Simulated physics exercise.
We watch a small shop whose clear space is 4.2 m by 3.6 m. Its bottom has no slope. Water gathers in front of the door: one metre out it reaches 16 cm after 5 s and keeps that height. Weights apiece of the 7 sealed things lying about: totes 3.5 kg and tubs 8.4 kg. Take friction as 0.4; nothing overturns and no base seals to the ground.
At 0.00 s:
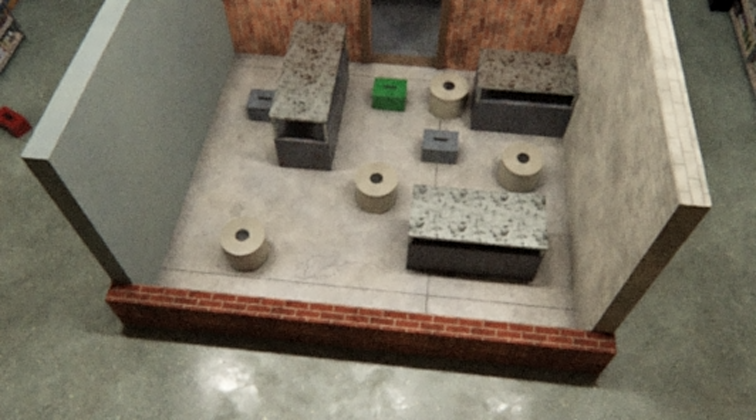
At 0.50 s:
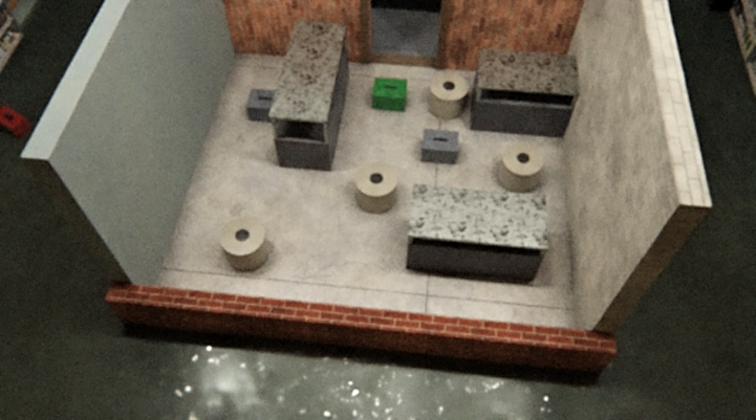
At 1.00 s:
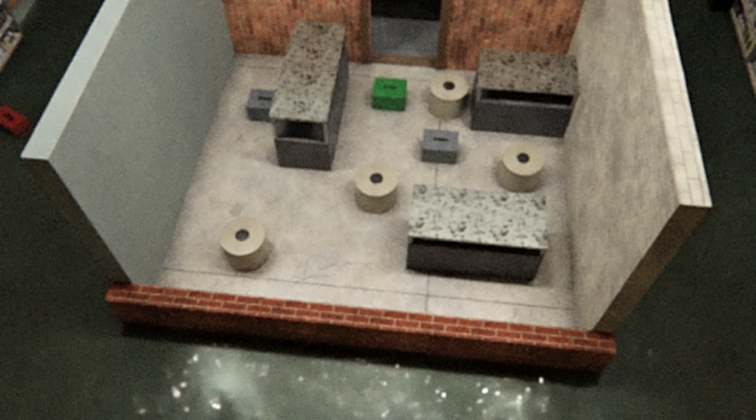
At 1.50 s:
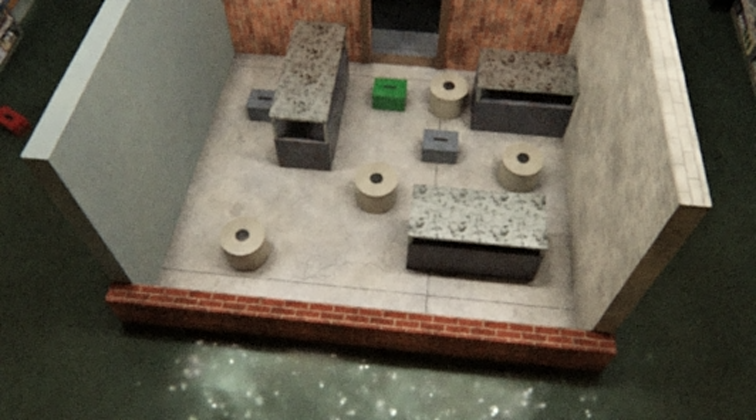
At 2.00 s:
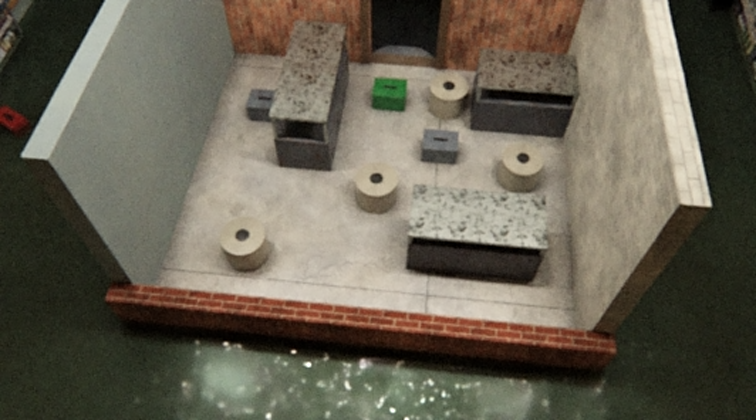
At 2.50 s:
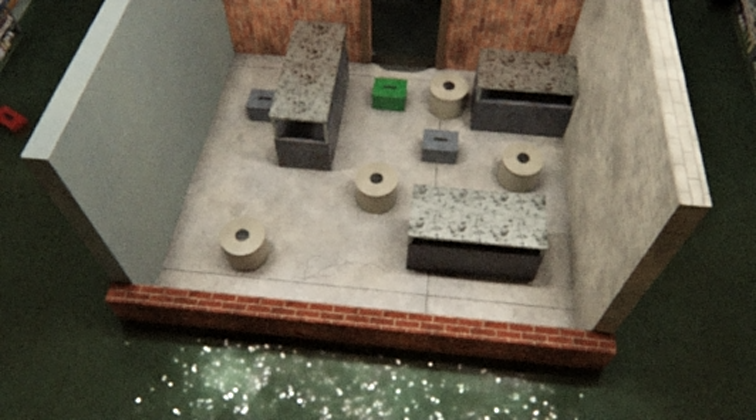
The footage shows a small walled room with dark counters, pale round tubs, grey totes and a green tote on its floor. Outside the low brick wall, the surrounding ground darkens and glittering highlights shift, while the objects inside stay still.
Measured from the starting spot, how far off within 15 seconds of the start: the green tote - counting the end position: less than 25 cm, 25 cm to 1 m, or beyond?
The green tote ends far away.
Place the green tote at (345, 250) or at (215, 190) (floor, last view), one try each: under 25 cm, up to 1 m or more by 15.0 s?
In that order: It travels far; it gets carried off.
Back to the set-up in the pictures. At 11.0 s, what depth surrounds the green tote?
Roughly 4 cm.
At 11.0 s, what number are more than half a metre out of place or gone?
I count 4.
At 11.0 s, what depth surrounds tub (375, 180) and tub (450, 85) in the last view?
About 8 and 8 cm.
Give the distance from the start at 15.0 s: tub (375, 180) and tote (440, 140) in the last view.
In turn: 200 cm, 120 cm.
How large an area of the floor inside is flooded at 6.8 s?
About 7.5 m2.
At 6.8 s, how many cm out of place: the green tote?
About 200 cm.
After 3.5 s the green tote is near (388, 96), 0.1 m from its start, aground; 0 afloat.
After 6.8 s the green tote is near (282, 217), 2.2 m from its start, aground; 0 afloat.
After 11.0 s the green tote is near (264, 195), 2.1 m from its start, afloat; 5 afloat.
After 15.0 s the green tote is near (263, 96), 1.5 m from its start, afloat; 5 afloat.
